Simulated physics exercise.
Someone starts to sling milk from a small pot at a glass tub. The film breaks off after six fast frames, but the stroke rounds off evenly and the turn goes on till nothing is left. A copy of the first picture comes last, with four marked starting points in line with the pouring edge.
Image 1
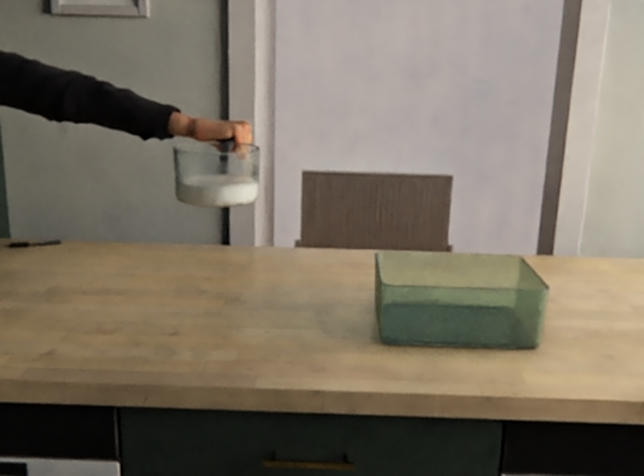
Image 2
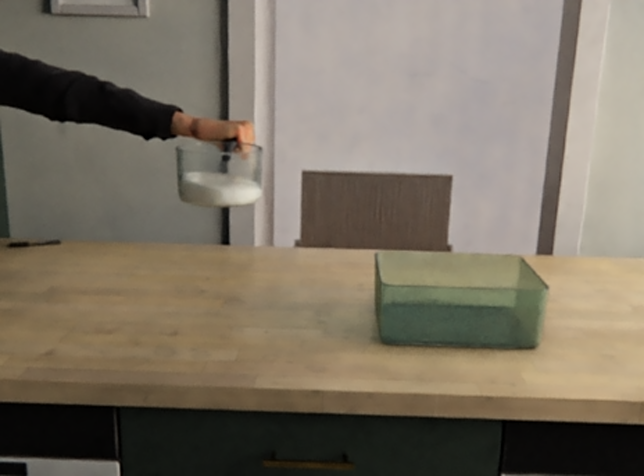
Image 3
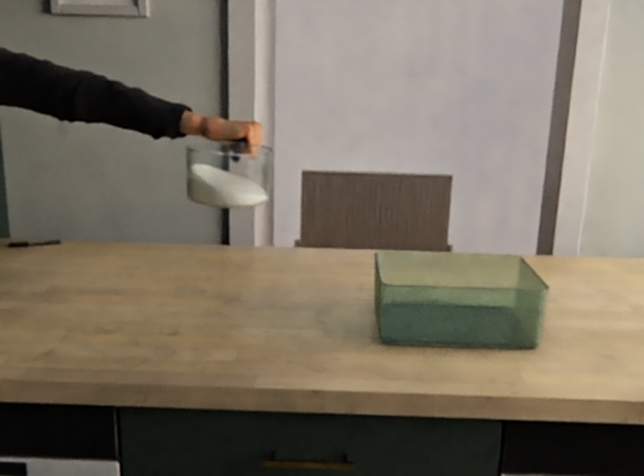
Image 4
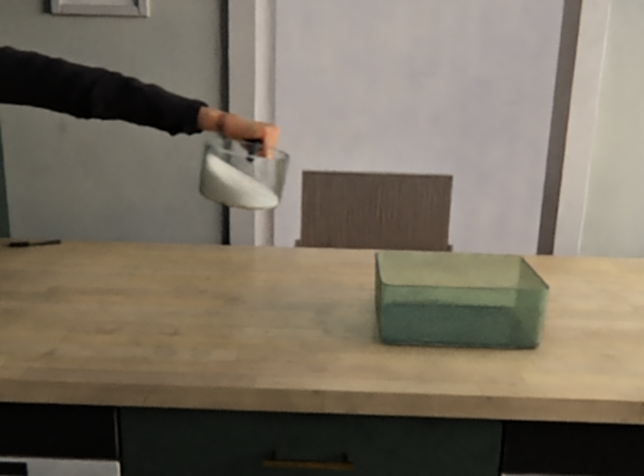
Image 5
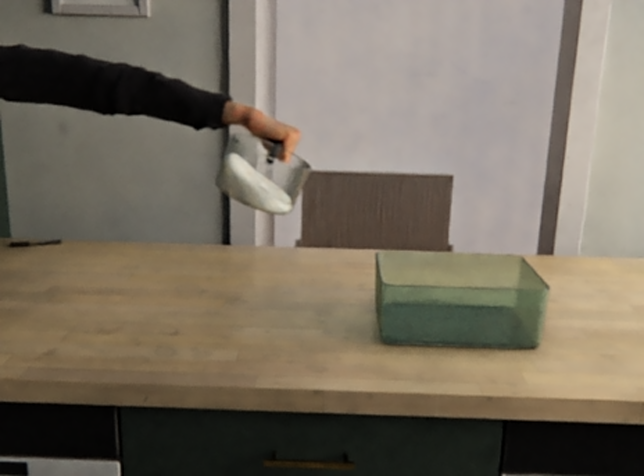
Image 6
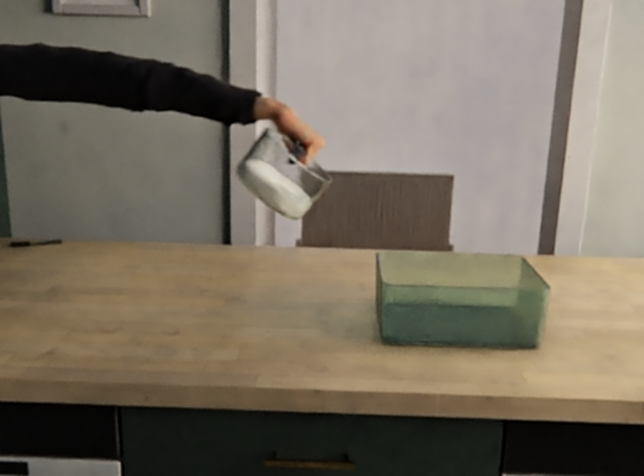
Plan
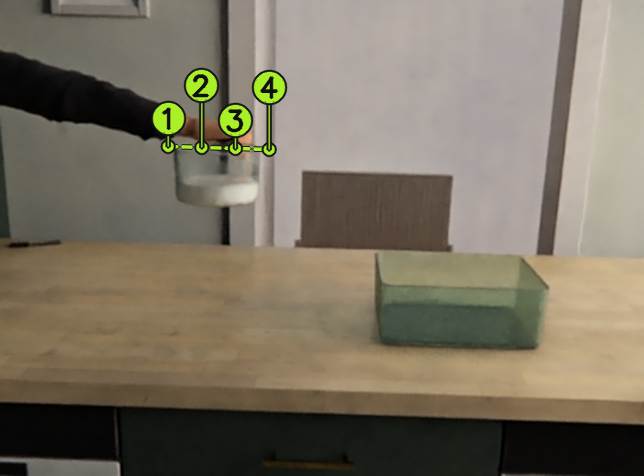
A hand in a dark sleeve held a small clear pot of milk above a wooden counter, then moved it right toward a green glass tub, tilting it steadily as the milk sloshed inside.
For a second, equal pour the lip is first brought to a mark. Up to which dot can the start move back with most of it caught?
The limit is 2.
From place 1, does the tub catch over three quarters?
No.
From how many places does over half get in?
Three.
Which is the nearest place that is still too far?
Place 1.
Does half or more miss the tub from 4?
No, that is safe.
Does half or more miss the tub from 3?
No.
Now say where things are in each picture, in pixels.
Upright, lip at (258, 149); tub from (379, 342) to (540, 347); nothing has left yet, in the first picture.
Upright, lip at (261, 149); nothing has left yet, in the second picture.
Tipped about 2°, lip at (271, 150); nothing has left yet, in the third picture.
Tipped about 10°, lip at (288, 156); nothing has left yet, in the fourth picture.
Tipped about 22°, lip at (310, 167); nothing has left yet, in the fifth picture.
Tipped about 37°, lip at (331, 180); nothing has left yet, in the sixth picture.
In lime, 1 at (168, 146); 2 at (201, 147); 3 at (235, 148); 4 at (269, 149).
If 1 is chosen, about 25 % lands in the tub, 69 % falls short and 6 % goes beside or beyond.
If 2 is chosen, about 69 % lands in the tub, 17 % falls short and 14 % goes beside or beyond.
If 3 is chosen, about 76 % lands in the tub, 4 % falls short and 20 % goes beside or beyond.
If 4 is chosen, about 82 % lands in the tub, 9 % falls short and 9 % goes beside or beyond.
